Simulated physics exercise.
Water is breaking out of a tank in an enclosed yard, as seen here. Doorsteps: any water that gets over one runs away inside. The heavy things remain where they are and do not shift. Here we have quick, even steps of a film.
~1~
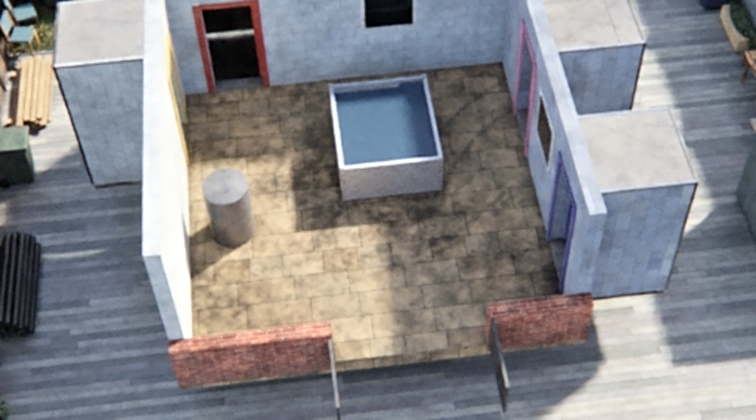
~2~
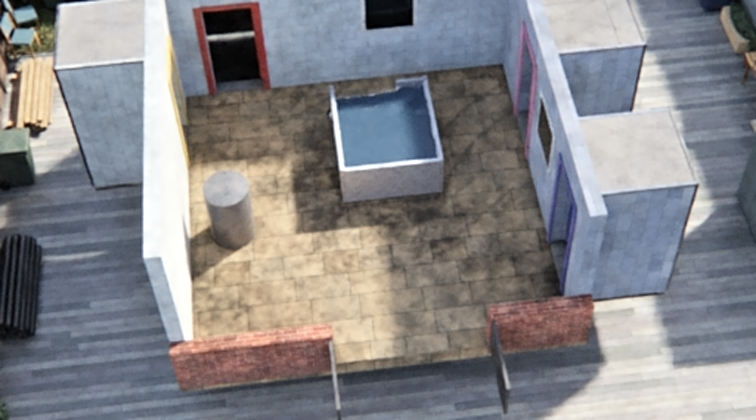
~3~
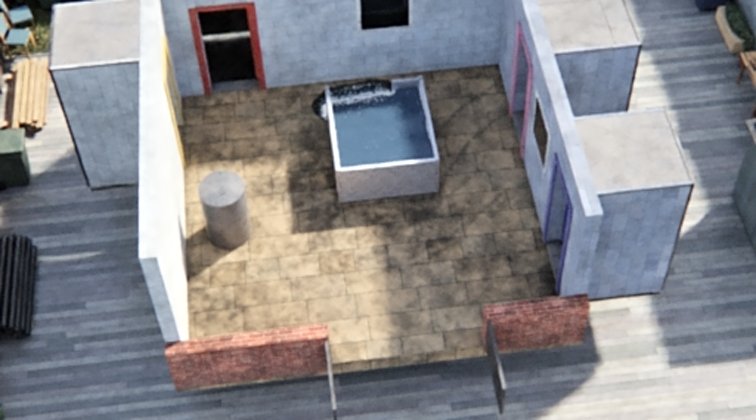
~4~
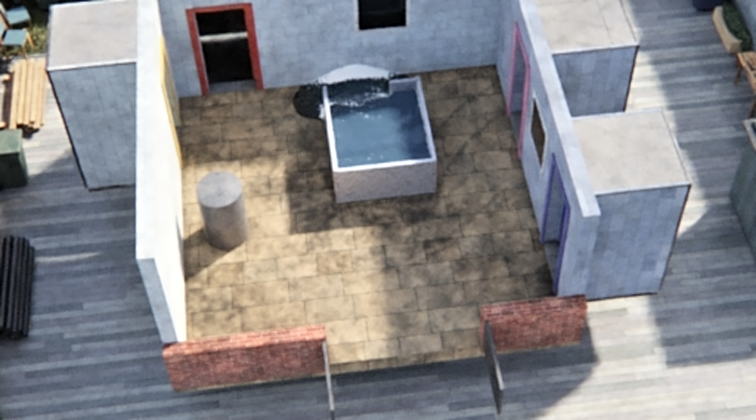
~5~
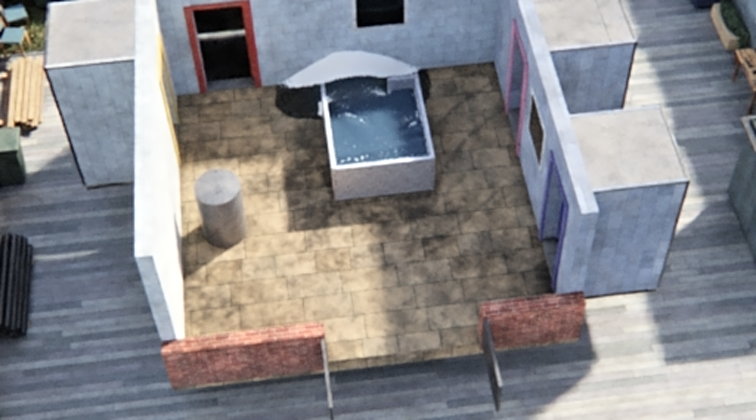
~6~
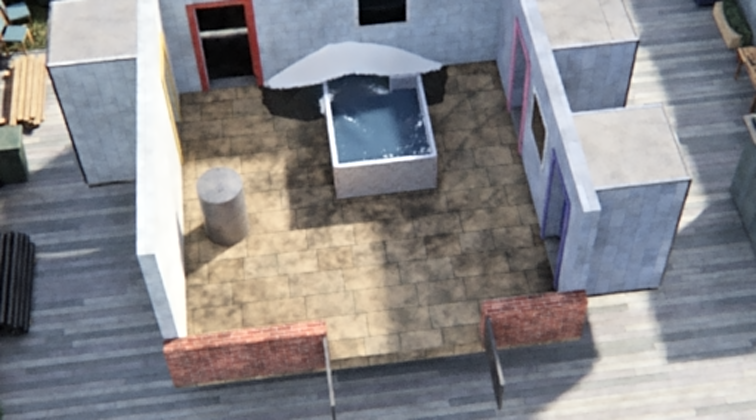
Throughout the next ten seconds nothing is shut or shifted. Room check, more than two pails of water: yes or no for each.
Pink door, no; blue door, no; red door, yes; yellow door, yes.
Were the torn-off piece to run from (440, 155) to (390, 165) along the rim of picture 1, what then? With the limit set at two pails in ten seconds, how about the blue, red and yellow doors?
Blue: Over the line; red: Under the line; yellow: Under the line.
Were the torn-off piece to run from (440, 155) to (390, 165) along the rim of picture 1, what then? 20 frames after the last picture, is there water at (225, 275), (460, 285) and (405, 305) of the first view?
Sequence: Spared / wetted / wetted.
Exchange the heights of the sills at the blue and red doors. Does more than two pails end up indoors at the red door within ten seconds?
The red door remains short of it.
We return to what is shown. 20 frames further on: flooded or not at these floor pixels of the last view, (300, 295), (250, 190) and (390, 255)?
Result, in the order given: Not wetted / wetted / not wetted.
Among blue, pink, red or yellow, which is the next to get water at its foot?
It's the door marked red.
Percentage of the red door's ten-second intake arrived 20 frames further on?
I'd put it at about 50 per cent.
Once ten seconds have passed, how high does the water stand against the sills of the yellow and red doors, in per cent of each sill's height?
In order: Roughly 120 and 110 in a hundred.
A moment on, water covers 20 % of the floor; the pink door not reached, the blue door not reached, the red door wet at the sill, nothing in, the yellow door not reached.
Next, water covers 35 % of the floor; the pink door wet at the sill, nothing in, the blue door not reached, the red door under two buckets in, the yellow door over two buckets in.
Then, water covers 55 % of the floor; the pink door under two buckets in, the blue door wet at the sill, nothing in, the red door over two buckets in, the yellow door far over two buckets in.
Later, water covers 85 % of the floor; the pink door under two buckets in, the blue door wet at the sill, nothing in, the red door over two buckets in, the yellow door far over two buckets in.
In the end, water covers 95 % of the floor; the pink door under two buckets in, the blue door wet at the sill, nothing in, the red door over two buckets in, the yellow door far over two buckets in.
